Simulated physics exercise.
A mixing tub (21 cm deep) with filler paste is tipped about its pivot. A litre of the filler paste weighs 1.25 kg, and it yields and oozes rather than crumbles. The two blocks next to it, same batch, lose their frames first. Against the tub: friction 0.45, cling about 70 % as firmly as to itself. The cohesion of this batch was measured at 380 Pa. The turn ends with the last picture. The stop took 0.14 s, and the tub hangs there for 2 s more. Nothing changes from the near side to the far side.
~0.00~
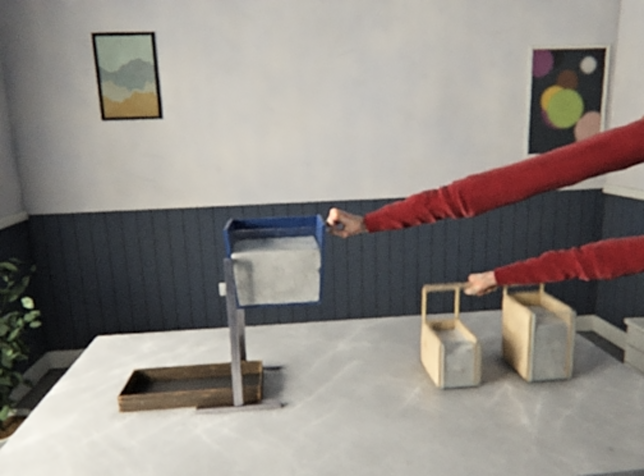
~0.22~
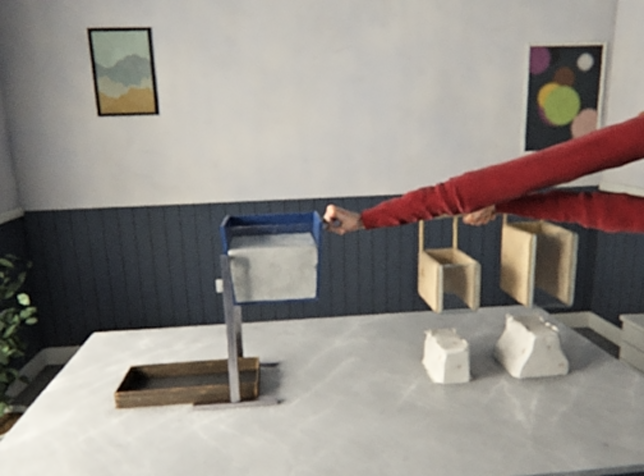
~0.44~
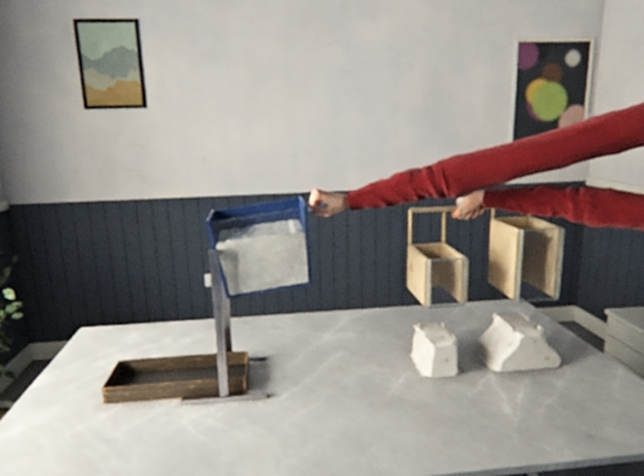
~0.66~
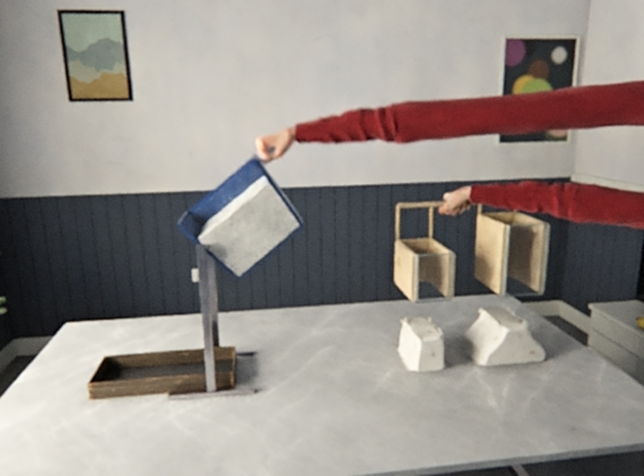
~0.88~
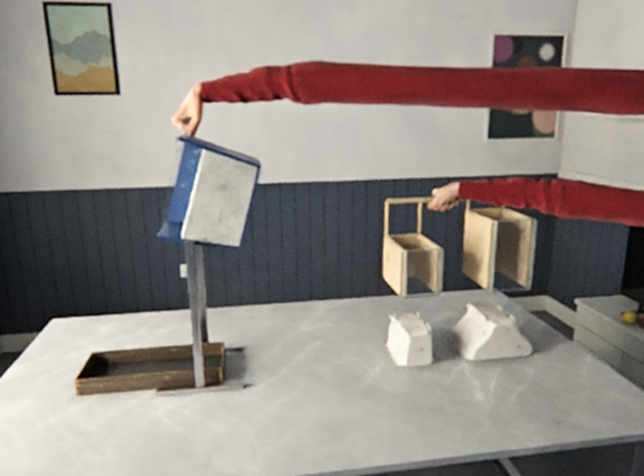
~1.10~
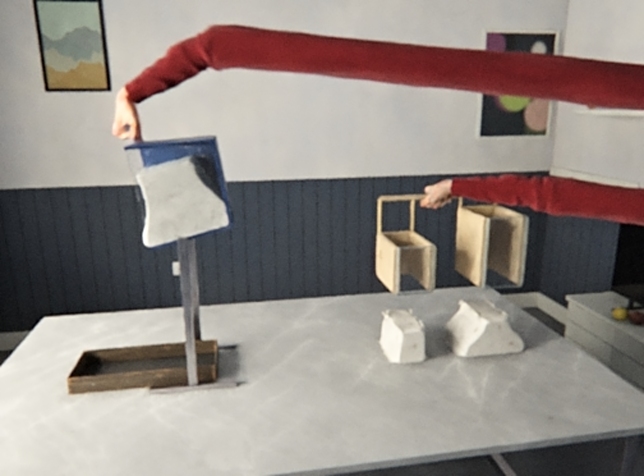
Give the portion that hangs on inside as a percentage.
About 0 %.
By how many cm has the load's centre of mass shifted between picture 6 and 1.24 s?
Some 10 cm.
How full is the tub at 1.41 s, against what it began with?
Near 35 %.
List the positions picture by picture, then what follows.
In the first frame, handle-side rim at (322, 226), tilt 0 degrees; top of the filler paste at (313, 249); blocks stand 12 cm, 18 cm (left to right).
In the second frame, handle-side rim at (319, 223), tilt 0 degrees; top of the filler paste at (309, 246); blocks stand 11 cm, 14 cm (left to right).
In the third frame, handle-side rim at (304, 207), tilt 6 degrees; top of the filler paste at (299, 232); blocks stand 11 cm, 12 cm (left to right).
In the fourth frame, handle-side rim at (254, 162), tilt 38 degrees; top of the filler paste at (265, 185); blocks stand 11 cm, 12 cm (left to right).
In the fifth frame, handle-side rim at (178, 141), tilt 74 degrees; top of the filler paste at (208, 153); blocks stand 11 cm, 12 cm (left to right).
In the sixth frame, handle-side rim at (126, 150), tilt 99 degrees; top of the filler paste at (187, 162); blocks stand 11 cm, 12 cm (left to right).
After 1.24 s, the tub is at 99 degrees and holds 59 %.
After 1.41 s, the tub is at 99 degrees and holds 33 %.
After 1.58 s, the tub is at 99 degrees and holds 27 %.
After 1.75 s, the tub is at 99 degrees and holds 24 %.
After 3.10 s, at the end, the tub is at 99 degrees and holds 0 %.
